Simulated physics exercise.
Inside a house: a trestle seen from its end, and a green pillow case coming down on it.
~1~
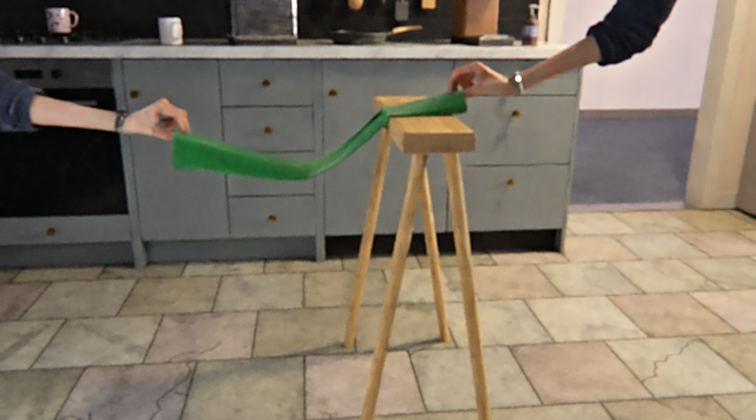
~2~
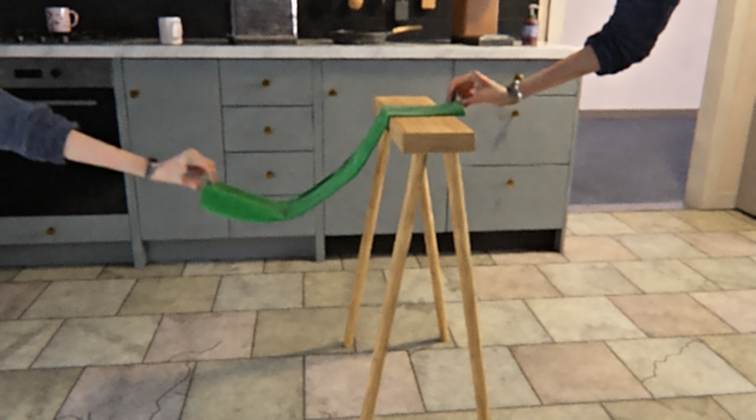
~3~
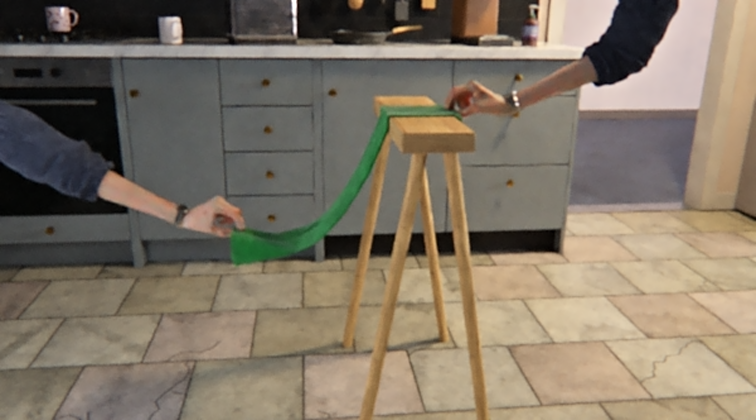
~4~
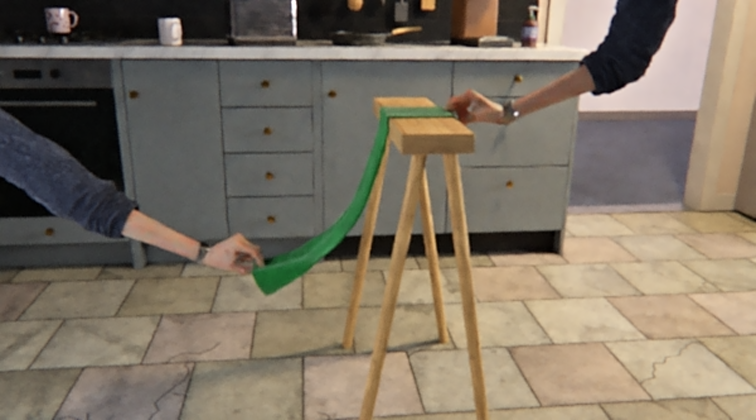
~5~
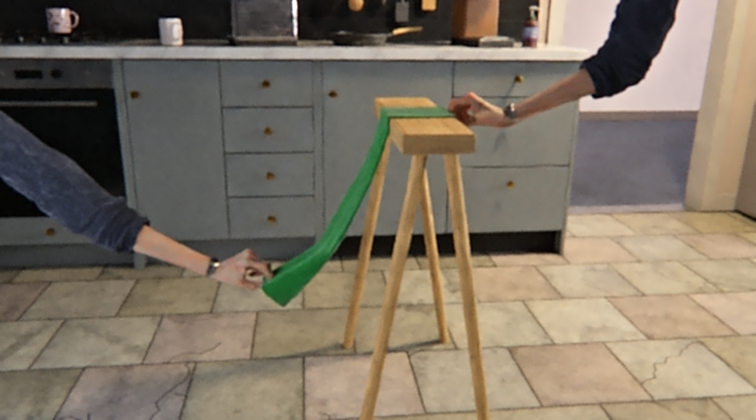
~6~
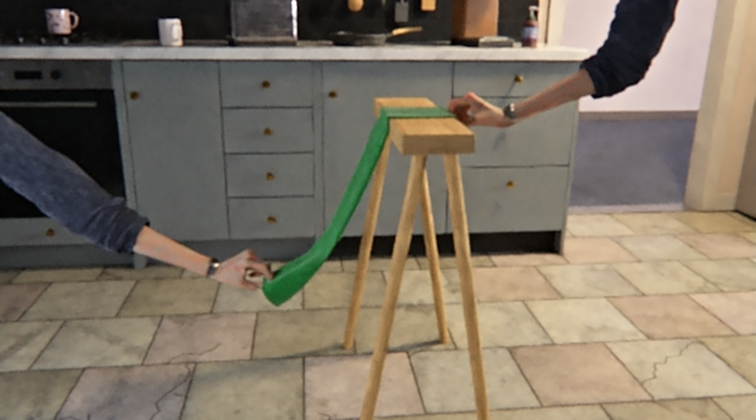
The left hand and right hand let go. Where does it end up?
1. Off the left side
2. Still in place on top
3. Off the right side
The answer is 1.
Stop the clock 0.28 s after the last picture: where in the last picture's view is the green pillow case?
Its middle should be near (360, 218).
Then, 0.28 s on from there, pillow case sliding left.
Then, 0.54 s on from there, pillow case clear of the top and falling near (358, 352).
Then, 0.82 s on from there, pillow case in a heap on the floor near (356, 386).
In the end, pillow case in a heap on the floor near (355, 387). The green pillow case slips off to the left.
